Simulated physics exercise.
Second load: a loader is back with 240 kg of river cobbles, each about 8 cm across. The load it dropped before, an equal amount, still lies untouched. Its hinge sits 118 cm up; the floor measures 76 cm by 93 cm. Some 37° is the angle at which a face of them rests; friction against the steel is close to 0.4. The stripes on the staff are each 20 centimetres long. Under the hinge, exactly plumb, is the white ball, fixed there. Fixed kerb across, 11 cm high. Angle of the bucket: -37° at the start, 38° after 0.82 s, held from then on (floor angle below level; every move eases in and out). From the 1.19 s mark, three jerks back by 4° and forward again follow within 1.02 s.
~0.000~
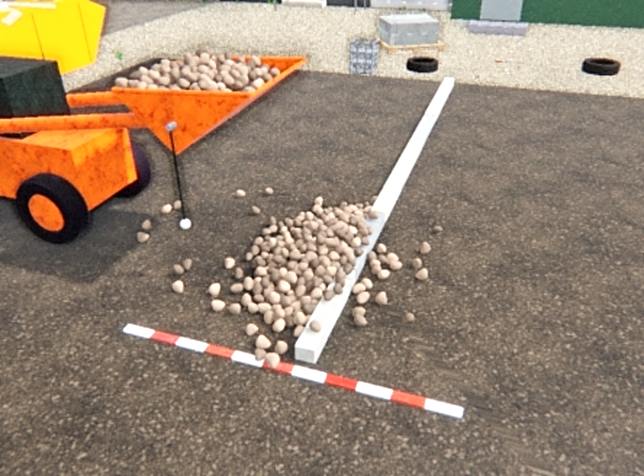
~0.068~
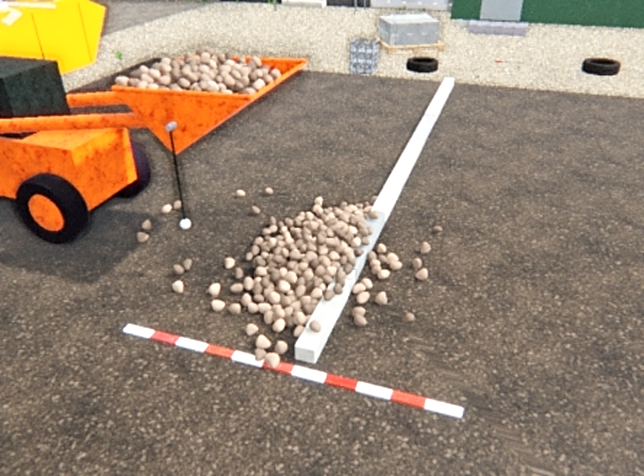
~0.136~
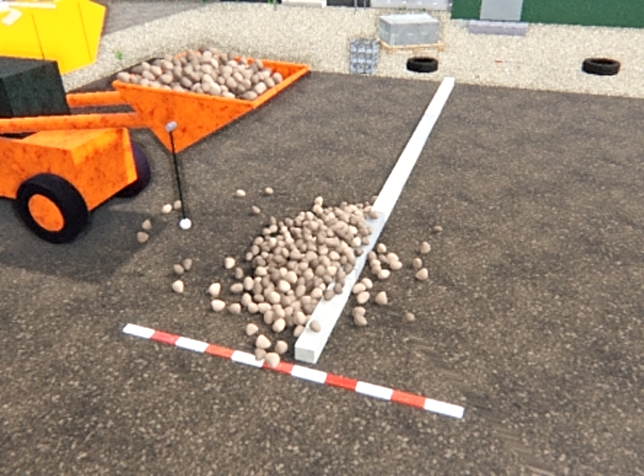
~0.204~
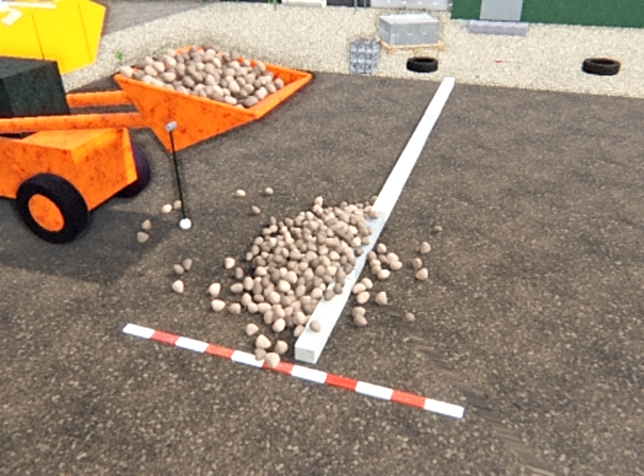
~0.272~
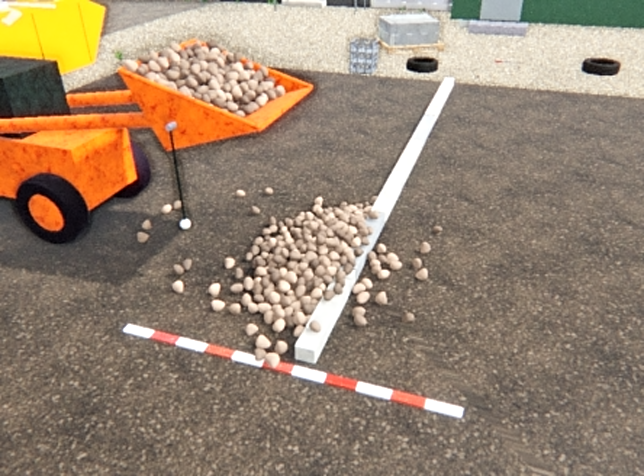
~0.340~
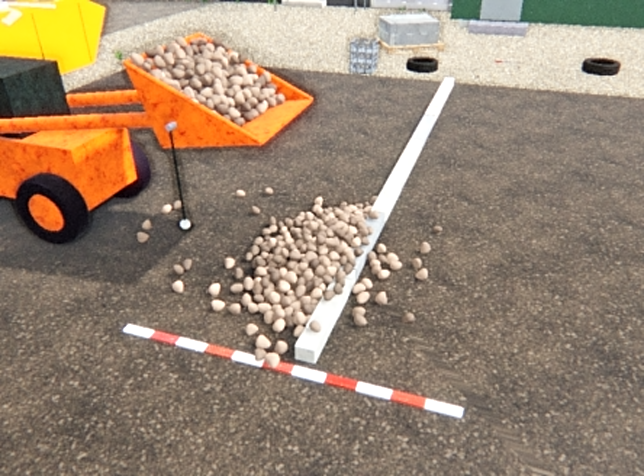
An orange loader bucket full of pale brown cobbles, at upper left of a dark paved yard seen from above at an angle, slowly tilts its front edge downward. Its stones shift slightly inside while the loader's wheeled body and the camera stay still. A heap of similar cobbles lies unmoving at centre against a long white kerb, behind a red-and-white staff, with yellow and green shapes and two tyres beyond.
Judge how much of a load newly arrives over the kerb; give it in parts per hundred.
Close to 16 in every hundred.
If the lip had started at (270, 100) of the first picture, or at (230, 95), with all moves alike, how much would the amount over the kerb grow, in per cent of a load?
Some 40 percent first and 5 percent second.
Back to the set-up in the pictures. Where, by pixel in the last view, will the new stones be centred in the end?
They settle centred around (312, 242).
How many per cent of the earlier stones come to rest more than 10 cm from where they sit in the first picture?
Around 10 in a hundred.
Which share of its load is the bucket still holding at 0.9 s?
Still inside: Some 75 %.
After 0.6 s the floor is at 27°; in per cent of one load, 100 in the bucket, 95 on this side of the kerb, 5 over the kerb; the foremost stones are at (411, 268).
After 0.9 s the floor is at 38°; in per cent of one load, 74 in the bucket, 121 on this side of the kerb, 5 over the kerb; the foremost stones are at (411, 268).
After 2.7 s the floor is at 38°; in per cent of one load, 0 in the bucket, 180 on this side of the kerb, 21 over the kerb; the foremost stones are at (498, 297).
After 5.2 s the floor is at 38°; in per cent of one load, 0 in the bucket, 180 on this side of the kerb, 21 over the kerb; the foremost stones are at (498, 297). Net gain over the kerb, 16.
